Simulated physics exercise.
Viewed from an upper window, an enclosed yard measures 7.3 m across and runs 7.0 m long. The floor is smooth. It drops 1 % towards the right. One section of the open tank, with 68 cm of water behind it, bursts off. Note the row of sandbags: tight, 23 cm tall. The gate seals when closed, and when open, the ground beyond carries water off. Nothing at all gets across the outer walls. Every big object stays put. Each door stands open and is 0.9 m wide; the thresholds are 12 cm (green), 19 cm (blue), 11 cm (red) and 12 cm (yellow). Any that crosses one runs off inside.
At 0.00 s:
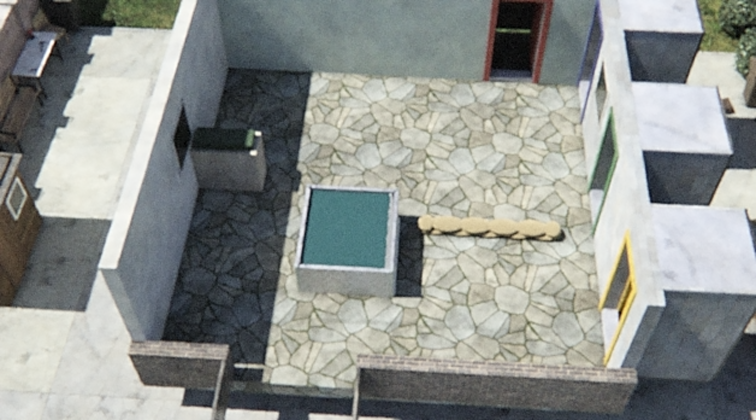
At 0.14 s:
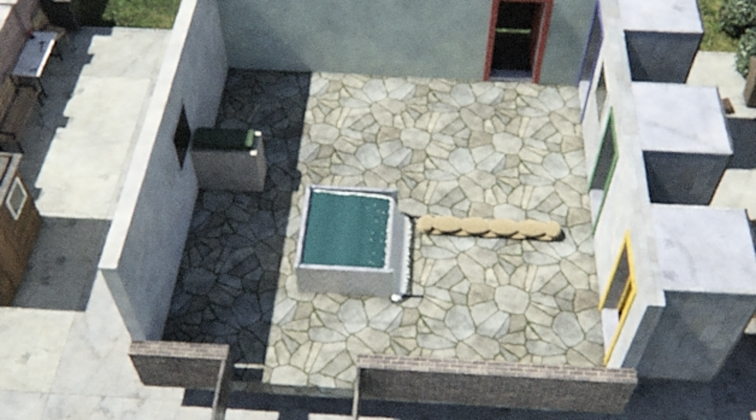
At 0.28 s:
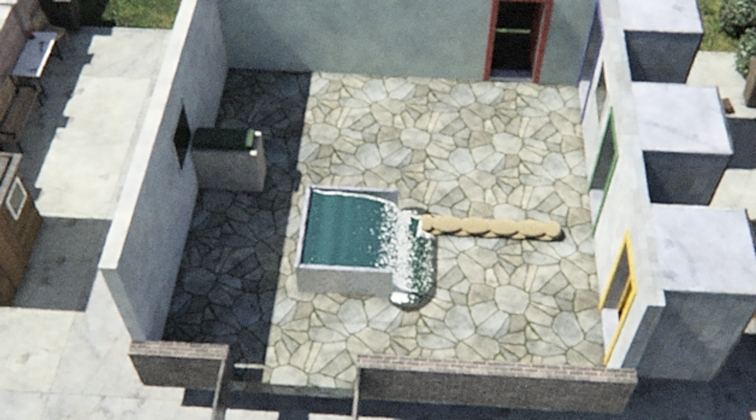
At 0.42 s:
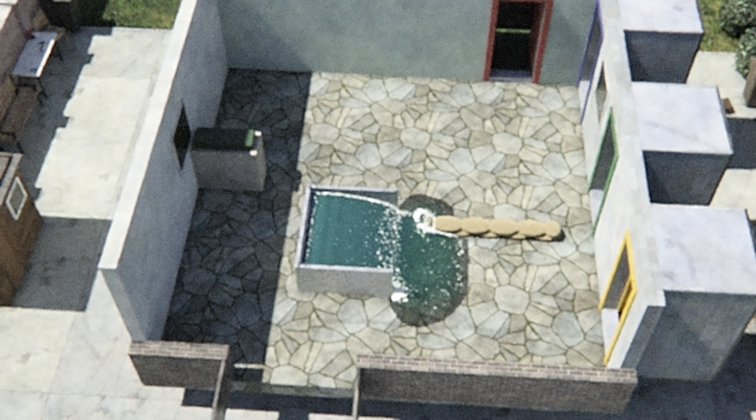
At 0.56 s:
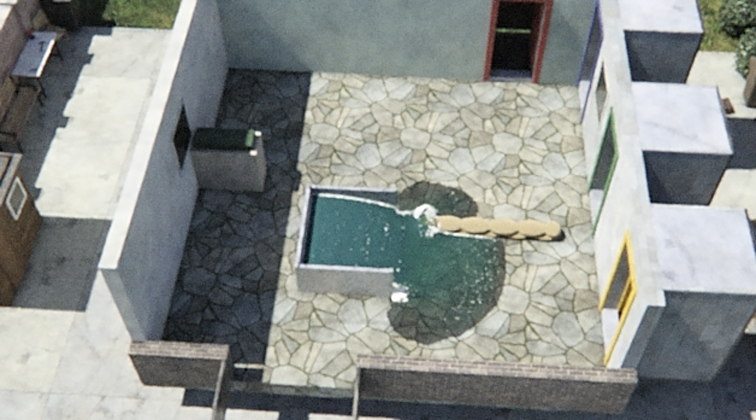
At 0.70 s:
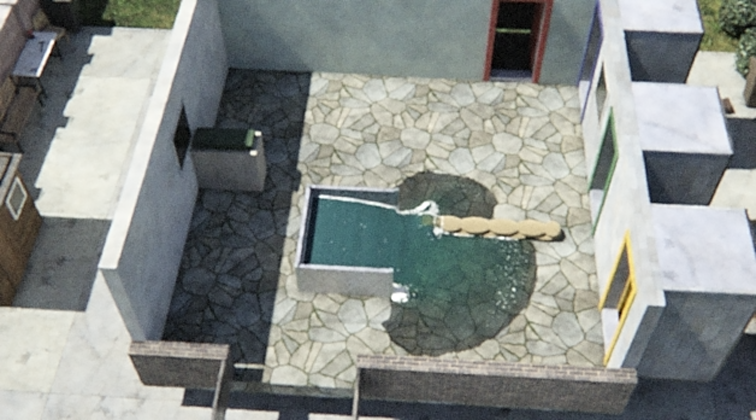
The footage shows a walled stone-paved yard where the right side of an open tank gives way and water pours out, foaming against a row of sandbags, then spreading across the floor on both sides of it.
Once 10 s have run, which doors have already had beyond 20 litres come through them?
After 10 s: The green door has not yet; the blue door has not yet; the red door has not yet; the yellow door already has.
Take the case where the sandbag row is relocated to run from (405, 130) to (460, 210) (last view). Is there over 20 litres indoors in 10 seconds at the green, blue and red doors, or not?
At the green door the limit is exceeded, at the blue door it is not reached, and at the red door it is not reached.
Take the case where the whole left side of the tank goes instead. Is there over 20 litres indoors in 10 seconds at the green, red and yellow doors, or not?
Result: Green limit not passed, red limit not passed, yellow limit not passed.
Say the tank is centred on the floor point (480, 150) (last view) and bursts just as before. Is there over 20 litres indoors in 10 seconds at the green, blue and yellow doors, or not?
Green gets more than that, blue gets more than that, yellow gets no more than that.
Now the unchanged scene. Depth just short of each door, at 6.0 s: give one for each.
You'd get green at 6 cm, blue at 9 cm, red at 7 cm, and yellow at 10 cm.
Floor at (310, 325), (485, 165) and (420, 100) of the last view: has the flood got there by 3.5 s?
Untouched, submerged, submerged.
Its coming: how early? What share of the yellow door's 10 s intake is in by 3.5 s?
85 percent or so by then.
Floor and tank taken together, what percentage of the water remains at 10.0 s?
Some 90 out of every hundred parts.
After 1.4 s water covers 30 % of the floor and is deepest (38 cm) near (591, 260); green door not reached, blue door not reached, red door not reached, yellow door 17 cm at the sill, 0 L in.
After 2.2 s water covers 40 % of the floor and is deepest (43 cm) near (604, 390); green door 8 cm at the sill, 0 L in, blue door not reached, red door not reached, yellow door 26 cm at the sill, 40 L in.
After 3.5 s water covers 35 % of the floor and is deepest (22 cm) near (604, 390); green door 7 cm at the sill, 0 L in, blue door 12 cm at the sill, 0 L in, red door 4 cm at the sill, 0 L in, yellow door 21 cm at the sill, 104 L in.
After 6.0 s water covers 55 % of the floor and is deepest (12 cm) near (578, 120); green door 6 cm at the sill, 0 L in, blue door 9 cm at the sill, 0 L in, red door 7 cm at the sill, 1 L in, yellow door 10 cm at the sill, 123 L in.
After 10.0 s water covers 80 % of the floor and is deepest (8 cm) near (593, 389); green door 4 cm at the sill, 0 L in, blue door 6 cm at the sill, 0 L in, red door 4 cm at the sill, 1 L in, yellow door 8 cm at the sill, 124 L in.
